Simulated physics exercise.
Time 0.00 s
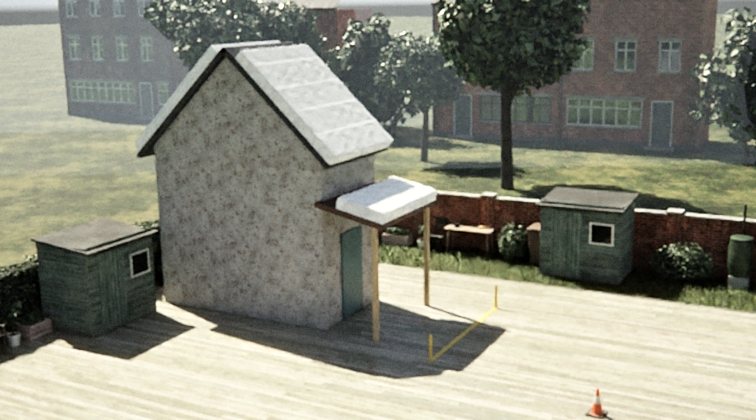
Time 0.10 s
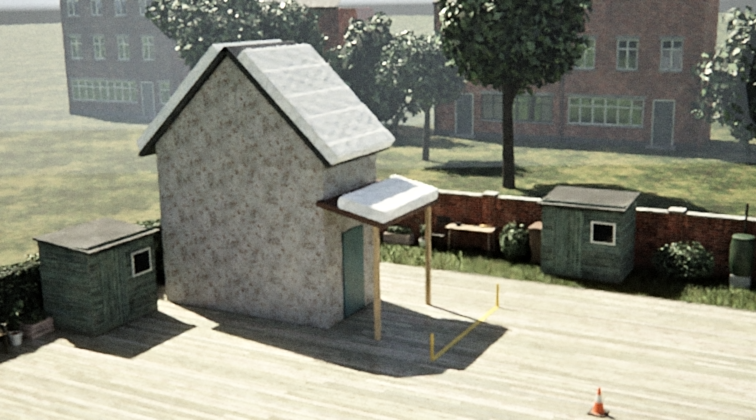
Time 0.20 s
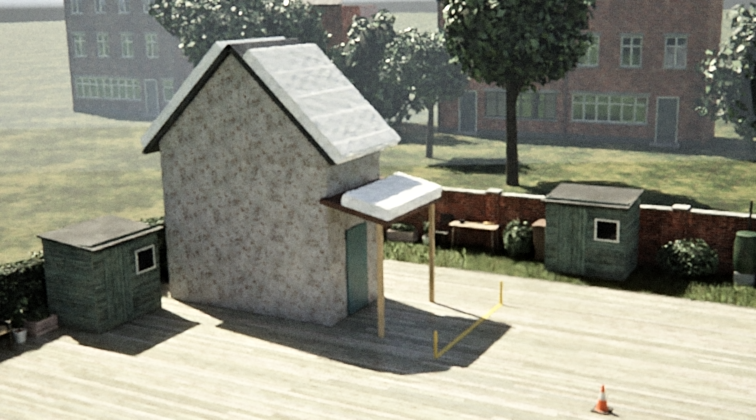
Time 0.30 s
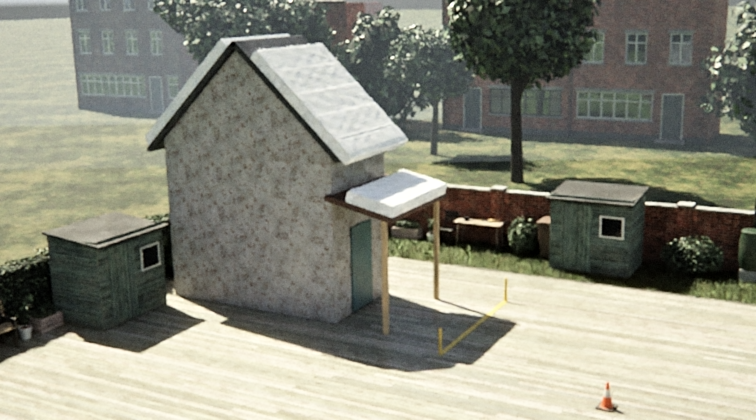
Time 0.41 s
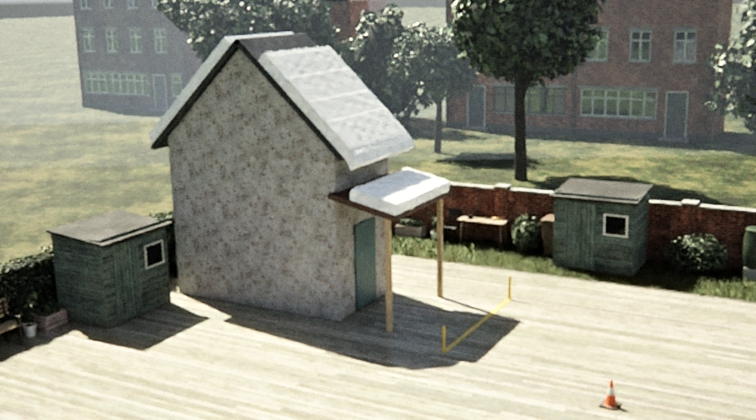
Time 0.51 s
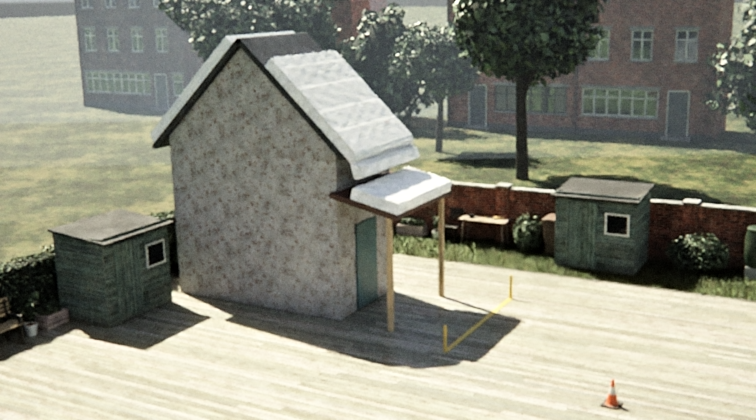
A thick white layer of snow slides slowly down the right-hand slope of a grey stone house's roof, baring a dark strip at the ridge and pushing past the eave over a small, snow-covered porch roof, while the view drifts slightly. The house stands on a pale planked yard, seen from above, between two green sheds. A yellow line, an orange cone, trees and brick buildings surround it.
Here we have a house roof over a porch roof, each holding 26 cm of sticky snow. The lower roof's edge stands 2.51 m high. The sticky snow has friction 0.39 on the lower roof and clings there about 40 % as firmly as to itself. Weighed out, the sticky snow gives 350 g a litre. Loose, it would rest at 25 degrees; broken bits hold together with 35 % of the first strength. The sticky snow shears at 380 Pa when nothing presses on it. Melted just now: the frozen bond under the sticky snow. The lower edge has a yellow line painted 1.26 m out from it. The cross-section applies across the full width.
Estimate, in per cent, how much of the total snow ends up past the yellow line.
59 per cent.
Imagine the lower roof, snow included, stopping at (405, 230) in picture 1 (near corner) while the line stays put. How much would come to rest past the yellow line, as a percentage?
That would be roughly 55 percent.
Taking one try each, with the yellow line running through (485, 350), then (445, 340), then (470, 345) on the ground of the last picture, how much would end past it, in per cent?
Respectively about 45 in a hundred, 65 in a hundred and 50 in a hundred.
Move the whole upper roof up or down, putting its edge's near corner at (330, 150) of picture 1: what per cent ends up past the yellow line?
In that case it would be around 60 percent.
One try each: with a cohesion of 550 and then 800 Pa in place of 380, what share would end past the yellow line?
The two runs give near 55 % and near 45 % respectively.
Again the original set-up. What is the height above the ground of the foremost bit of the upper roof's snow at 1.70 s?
Measured height: Approx. 0.4 m.
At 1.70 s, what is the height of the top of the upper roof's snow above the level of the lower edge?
0.5 m or thereabouts.
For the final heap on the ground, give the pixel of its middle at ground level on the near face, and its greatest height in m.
(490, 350), 0.3 m.
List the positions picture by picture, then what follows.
Leading edge of the sticky snow at (330, 160), in the first picture.
Leading edge of the sticky snow at (332, 164), its middle shifted 2.1 cm, in the second picture.
Leading edge of the sticky snow at (338, 163), its middle shifted 8.2 cm, 3 % of it past the upper edge, in one piece, in the third picture.
Leading edge of the sticky snow at (345, 152), its middle shifted 18 cm, 6 % of it past the upper edge, in one piece, in the fourth picture.
Leading edge of the sticky snow at (353, 160), its middle shifted 33 cm, 11 % of it past the upper edge, cracking, in the fifth picture.
Leading edge of the sticky snow at (360, 168), its middle shifted 51 cm, 17 % of it past the upper edge, cracking, in the sixth picture.
After 1.06 s, none is below the lower edge and 0 % is past the line.
After 1.70 s, 55 % is below the lower edge and 26 % is past the line.
After 2.35 s, 76 % is below the lower edge and 59 % is past the line.
After 3.00 s, 77 % is below the lower edge and 59 % is past the line.
After 3.10 s, at the end, 77 % is below the lower edge and 59 % is past the line.
